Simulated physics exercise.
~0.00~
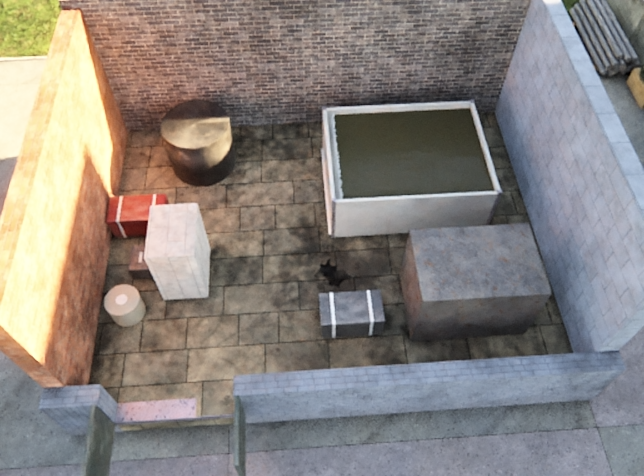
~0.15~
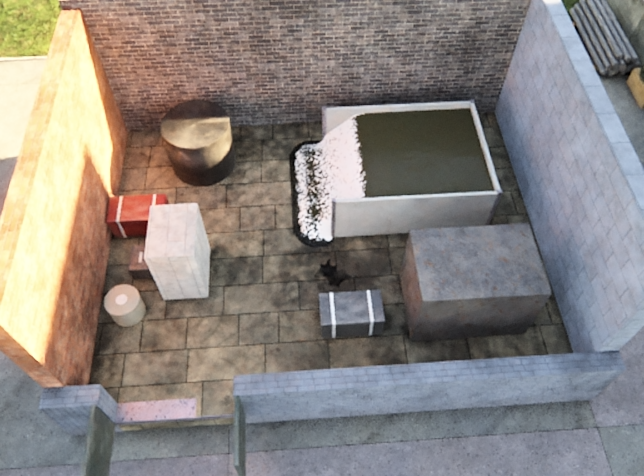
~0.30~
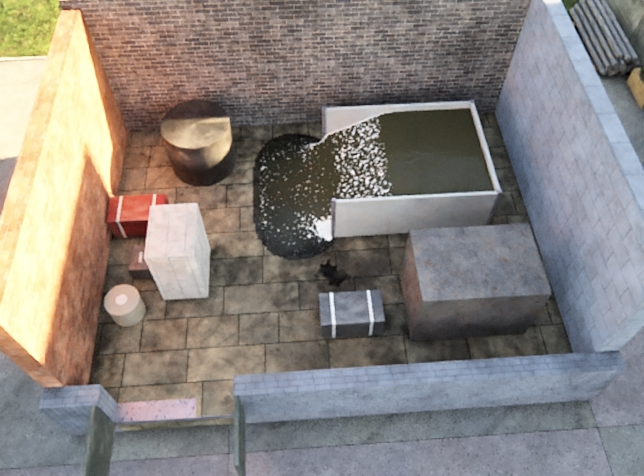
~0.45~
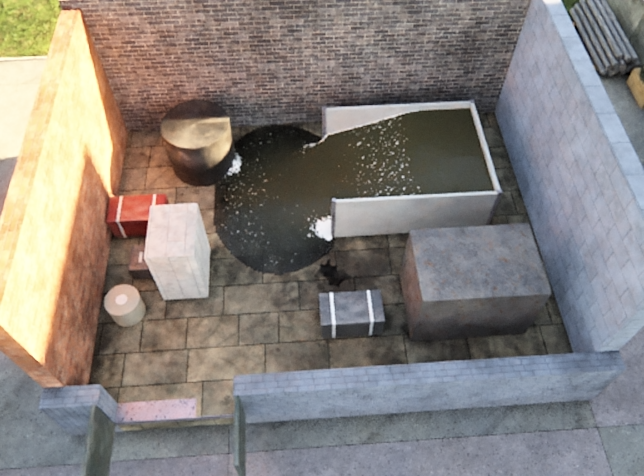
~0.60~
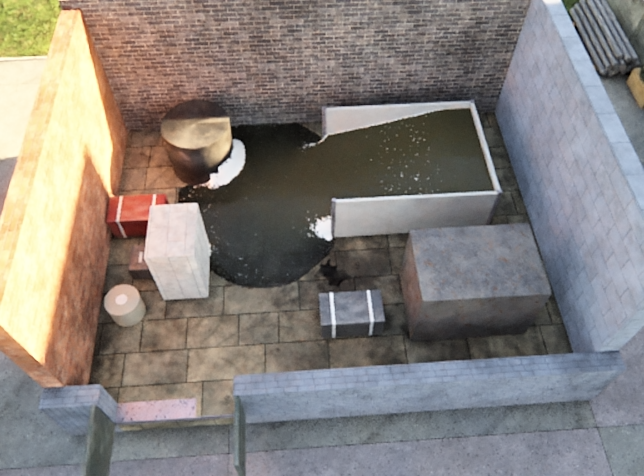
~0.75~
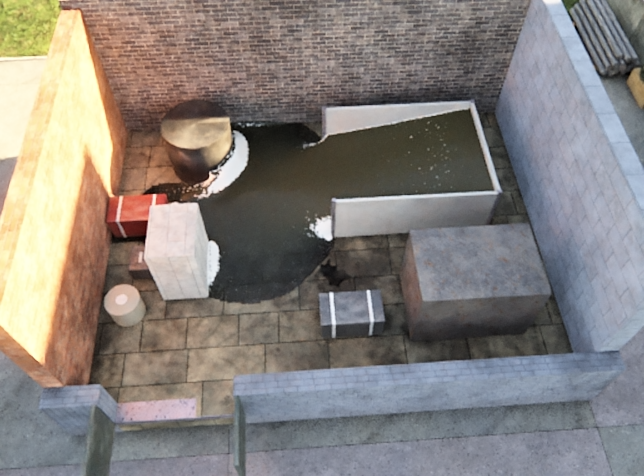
At the start, dark water stands in a white-walled tank inside a walled yard scattered with boxes and a round drum. The tank's left wall gives way and water pours out with white foam. The dark pool spreads left across the paving, around the drum and up to the pale block and red trunk.
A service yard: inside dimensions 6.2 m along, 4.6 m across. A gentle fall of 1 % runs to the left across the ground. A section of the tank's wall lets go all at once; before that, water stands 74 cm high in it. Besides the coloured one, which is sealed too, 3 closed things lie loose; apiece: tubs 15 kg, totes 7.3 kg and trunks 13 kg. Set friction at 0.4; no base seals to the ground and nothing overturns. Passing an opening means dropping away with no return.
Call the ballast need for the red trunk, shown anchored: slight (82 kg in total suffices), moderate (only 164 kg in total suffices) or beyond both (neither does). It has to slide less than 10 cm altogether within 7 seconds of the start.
Beyond both.
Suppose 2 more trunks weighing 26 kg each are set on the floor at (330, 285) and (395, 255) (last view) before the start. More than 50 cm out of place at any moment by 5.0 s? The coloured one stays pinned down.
Results, in sequence: Not exceeded / not exceeded.
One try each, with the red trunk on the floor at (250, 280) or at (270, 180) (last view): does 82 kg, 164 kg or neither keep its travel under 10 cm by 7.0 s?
Respectively, second option only; neither option.
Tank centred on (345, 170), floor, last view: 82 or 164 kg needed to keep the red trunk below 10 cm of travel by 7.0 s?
Then, put simply, both options fail.
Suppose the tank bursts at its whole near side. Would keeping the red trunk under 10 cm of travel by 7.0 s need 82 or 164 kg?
Then you need the heavier mass.
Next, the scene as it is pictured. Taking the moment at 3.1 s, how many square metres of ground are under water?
Somewhere about 19 m2, give or take.
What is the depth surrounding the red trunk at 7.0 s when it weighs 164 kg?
Around 9 cm.
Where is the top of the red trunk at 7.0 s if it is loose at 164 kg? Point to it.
Position estimate: Around (135, 242).
After 1.4 s the red trunk would be 5 cm from its start with 82 kg and 0 cm from its start with 164 kg; 16 cm of water round it then.
After 3.1 s the red trunk would be 18 cm from its start with 82 kg and 5 cm from its start with 164 kg; 29 cm of water round it then.
After 4.9 s the red trunk would be 229 cm from its start with 82 kg and 59 cm from its start with 164 kg; 15 cm of water round it then.
After 7.0 s the red trunk would be 276 cm from its start with 82 kg and 59 cm from its start with 164 kg; 9 cm of water round it then.
